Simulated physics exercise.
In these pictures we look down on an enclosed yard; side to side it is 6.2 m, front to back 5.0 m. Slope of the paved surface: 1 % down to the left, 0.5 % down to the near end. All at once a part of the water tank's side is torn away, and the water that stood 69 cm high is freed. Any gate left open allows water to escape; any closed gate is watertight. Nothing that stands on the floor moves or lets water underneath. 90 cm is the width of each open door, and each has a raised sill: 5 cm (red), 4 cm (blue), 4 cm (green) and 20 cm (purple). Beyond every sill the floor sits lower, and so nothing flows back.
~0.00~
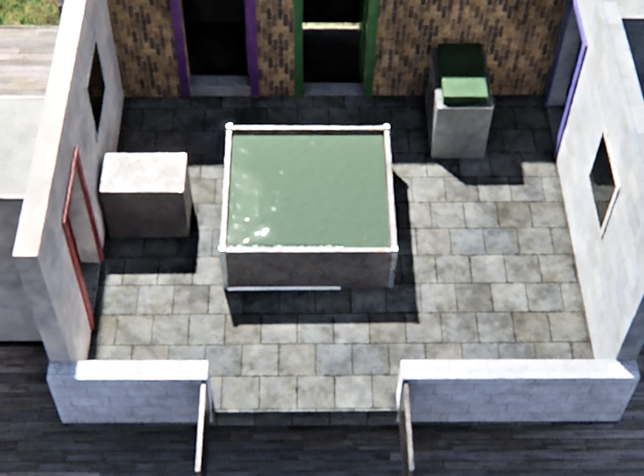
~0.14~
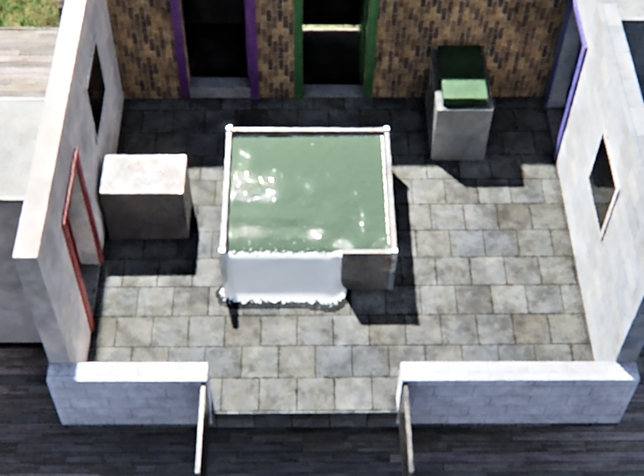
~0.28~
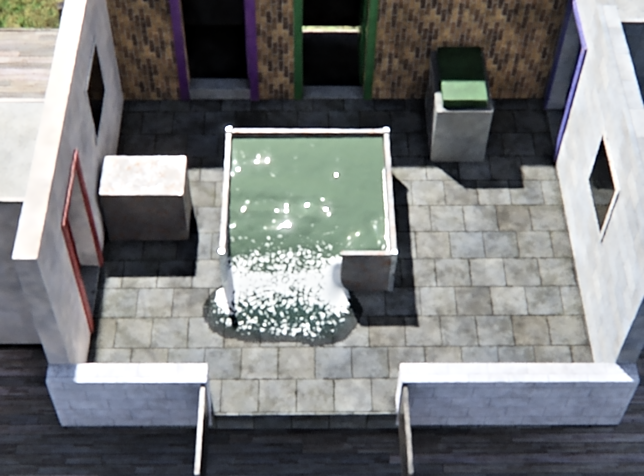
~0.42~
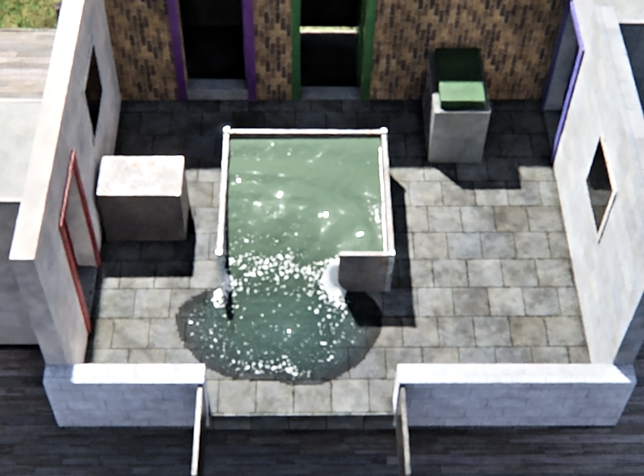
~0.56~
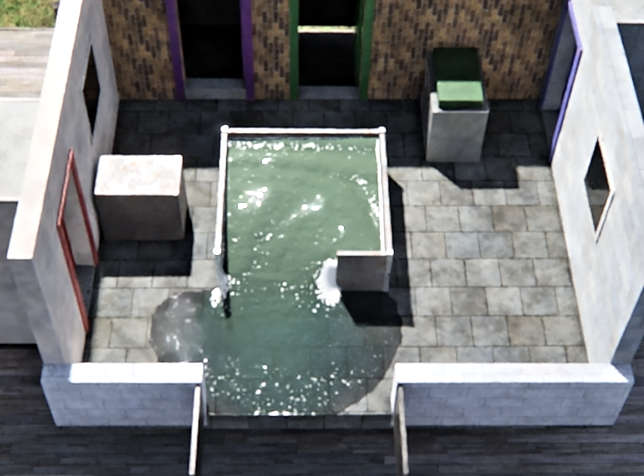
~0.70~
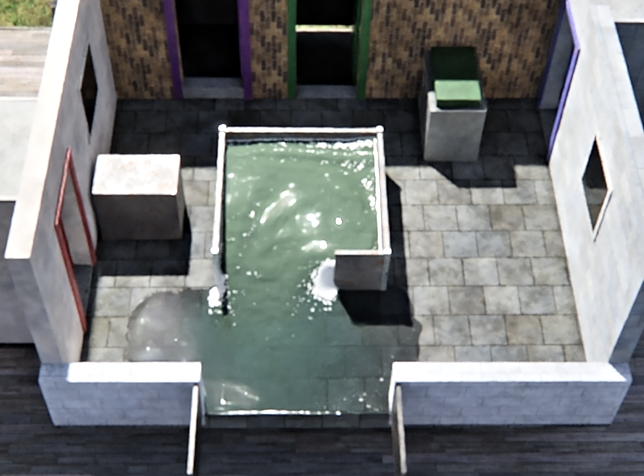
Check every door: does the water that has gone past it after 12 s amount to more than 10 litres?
In order: The red door will not hold enough water back; the blue door will hold enough water back; the green door will hold enough water back; the purple door will hold enough water back.
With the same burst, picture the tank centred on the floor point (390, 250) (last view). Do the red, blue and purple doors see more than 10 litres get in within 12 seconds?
Against that limit: Red below, blue above, purple not over.
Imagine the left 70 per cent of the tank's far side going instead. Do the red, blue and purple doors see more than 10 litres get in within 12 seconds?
Then it goes red too high, blue fine, purple too high.
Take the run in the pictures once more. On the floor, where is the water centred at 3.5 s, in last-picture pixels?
Centre: Approx. (254, 274) px.
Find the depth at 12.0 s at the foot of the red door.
I'd put it near 6.5 cm.
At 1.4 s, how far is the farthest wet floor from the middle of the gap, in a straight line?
Around 3.0 metres.
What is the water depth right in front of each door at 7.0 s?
In cm: Red 8, blue 0, green 0, purple 4.
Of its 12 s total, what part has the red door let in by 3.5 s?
Fraction in by then: Around 10 per cent.
After 1.4 s water covers 25 % of the floor and is deepest (36 cm) near (182, 396); red door not reached, blue door not reached, green door not reached, purple door not reached.
After 2.2 s water covers 30 % of the floor and is deepest (39 cm) near (106, 397); red door 8 cm at the sill, 0 L in, blue door not reached, green door not reached, purple door not reached.
After 3.5 s water covers 35 % of the floor and is deepest (23 cm) near (96, 252); red door 9 cm at the sill, 7 L in, blue door not reached, green door not reached, purple door not reached.
After 7.0 s water covers 45 % of the floor and is deepest (14 cm) near (95, 263); red door 8 cm at the sill, 36 L in, blue door not reached, green door not reached, purple door 4 cm at the sill, 0 L in.
After 12.0 s water covers 50 % of the floor and is deepest (8 cm) near (76, 397); red door 6 cm at the sill, 61 L in, blue door not reached, green door 1 cm at the sill, 0 L in, purple door 4 cm at the sill, 0 L in.
